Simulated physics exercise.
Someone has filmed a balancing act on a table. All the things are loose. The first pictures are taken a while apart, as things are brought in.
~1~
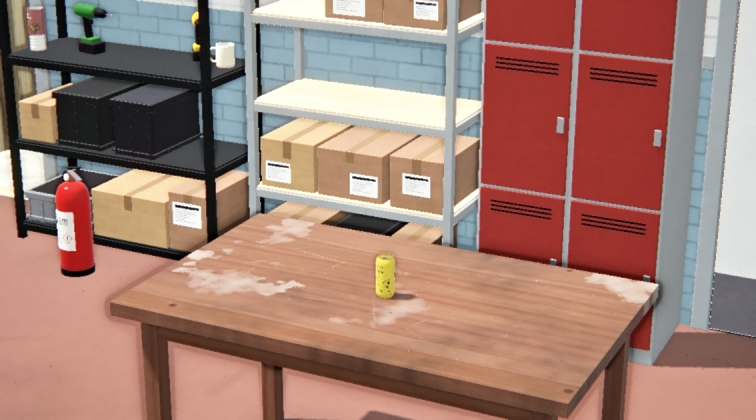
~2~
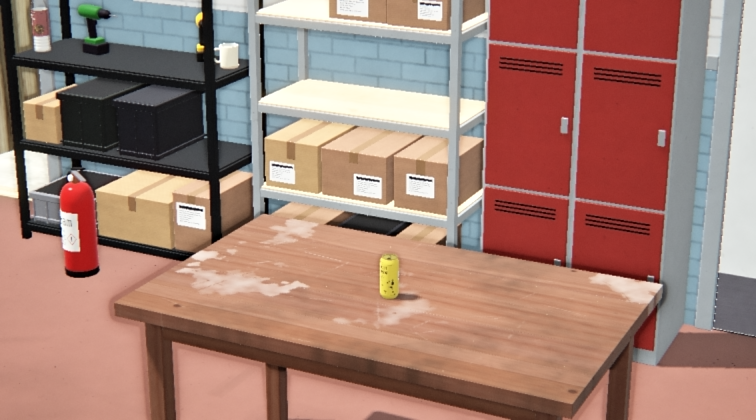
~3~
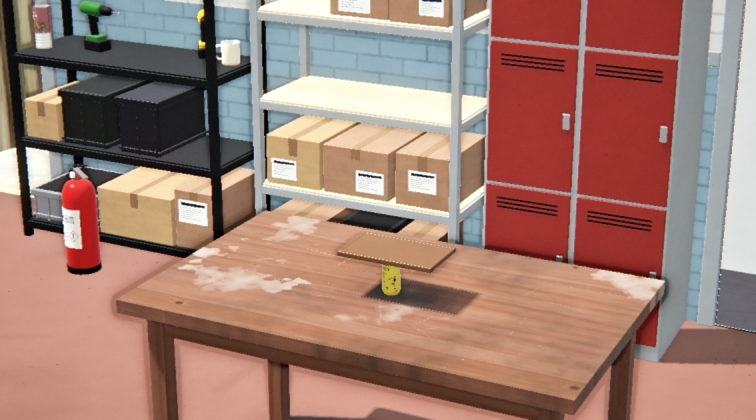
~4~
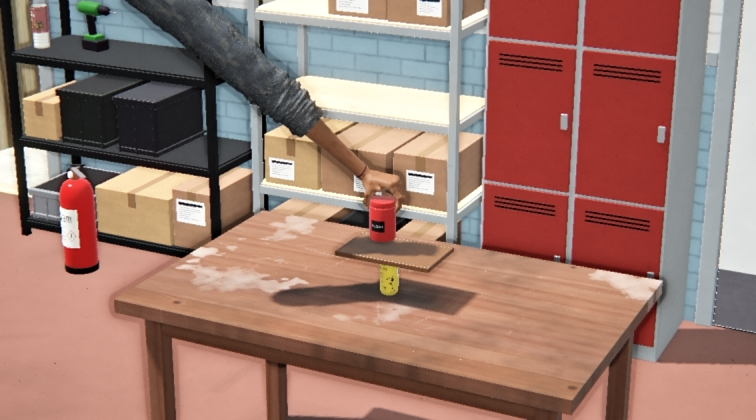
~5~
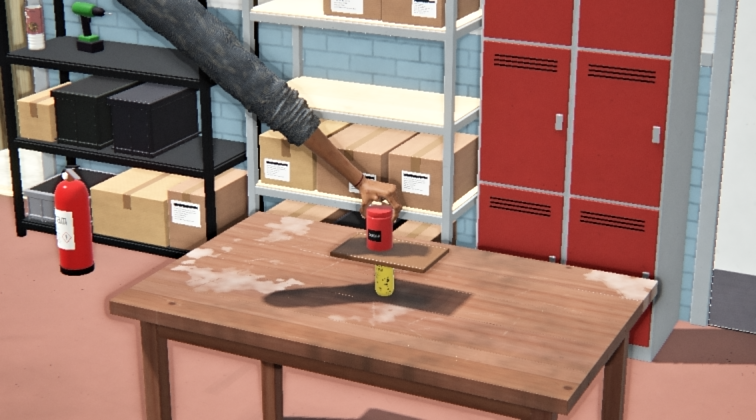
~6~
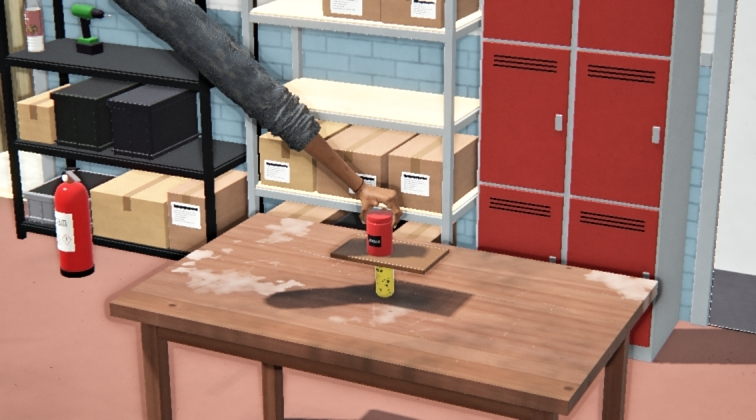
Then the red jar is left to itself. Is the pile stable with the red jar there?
In the end the stack keeps its balance.
Then, 0.80 s later than the last frame, all is still.
Then, 1.70 s later than the last frame, red jar resting near (380, 234).
When it is over, all 3 as before. End places, in pixels of the last picture, red jar near (380, 233). The stack holds.
